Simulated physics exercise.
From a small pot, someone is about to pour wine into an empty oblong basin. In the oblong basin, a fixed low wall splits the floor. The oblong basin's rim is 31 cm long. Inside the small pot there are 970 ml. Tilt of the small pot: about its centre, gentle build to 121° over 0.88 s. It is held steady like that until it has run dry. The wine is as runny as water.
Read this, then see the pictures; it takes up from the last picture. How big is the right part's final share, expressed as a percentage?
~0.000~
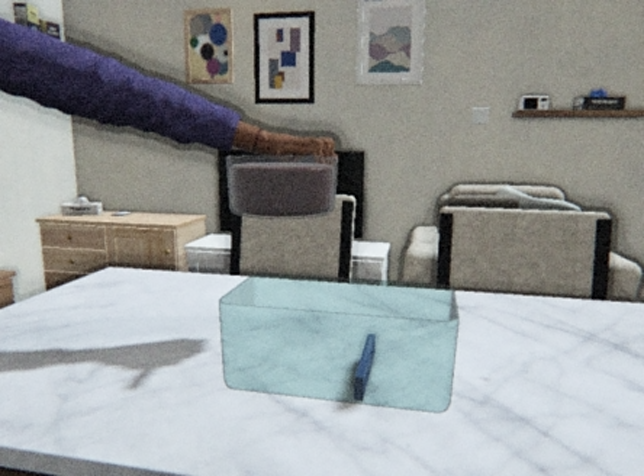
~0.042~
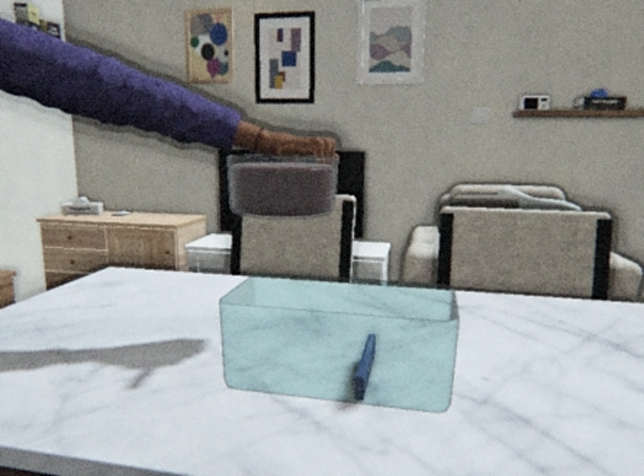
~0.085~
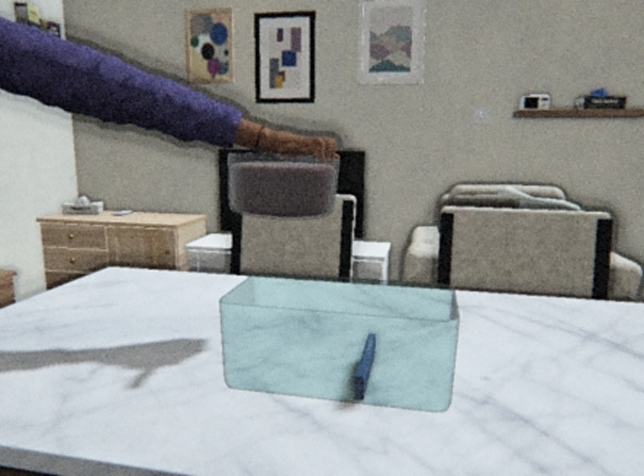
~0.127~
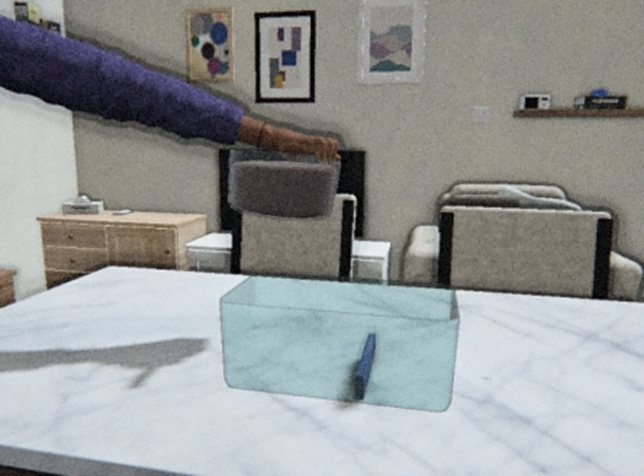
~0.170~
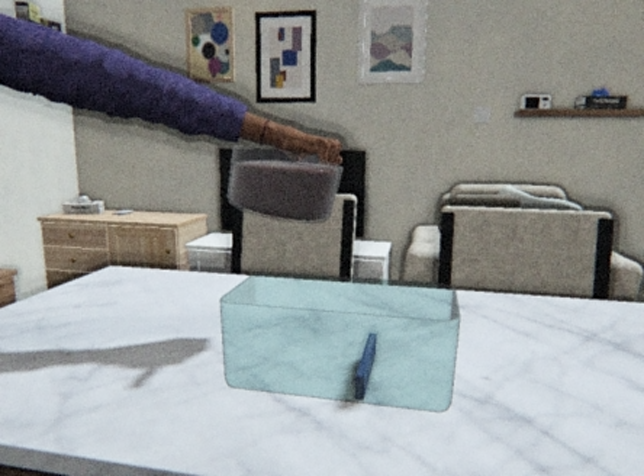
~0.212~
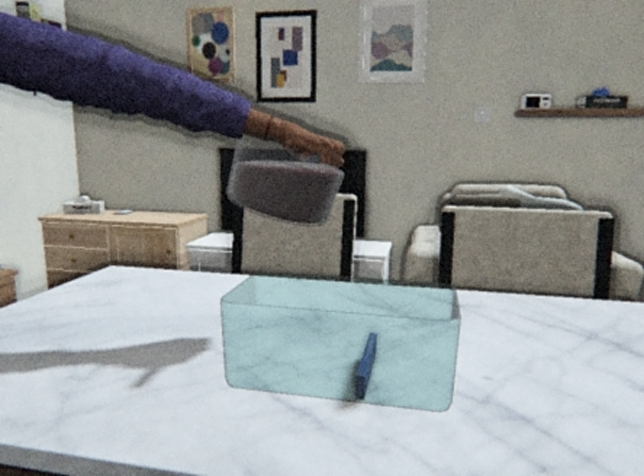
Some 48 per cent.
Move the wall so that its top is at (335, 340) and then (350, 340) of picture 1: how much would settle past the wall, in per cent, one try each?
Result: 80 per cent, then 70 per cent.
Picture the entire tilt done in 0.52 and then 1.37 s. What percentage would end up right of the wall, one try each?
The first try gives around 35 percent, the second around 55 percent.
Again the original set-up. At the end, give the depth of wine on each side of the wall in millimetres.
Left roughly 18 mm; right roughly 28 mm.
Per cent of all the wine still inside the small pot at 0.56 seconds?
Close to 36 in a hundred.
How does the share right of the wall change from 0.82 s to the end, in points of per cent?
Change in share is negative, near 10 percent.
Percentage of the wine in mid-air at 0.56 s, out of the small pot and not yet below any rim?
44 per cent.
Then, 0.56 s in, the tilt is 86° and 35 per cent is still to pour, 1 is left of the wall and 20 right of it.
Then, 0.82 s in, the tilt is 120° and 3 per cent is still to pour, 31 is left of the wall and 58 right of it.
Then, 1.09 s in, the tilt is 121° and 0 per cent is still to pour, 45 is left of the wall and 53 right of it.
Then, 1.38 s in, the tilt is 121° and 0 per cent is still to pour, 49 is left of the wall and 49 right of it.
Finally, 50 per cent lies left of the wall, 48 right of it and 1 outside.
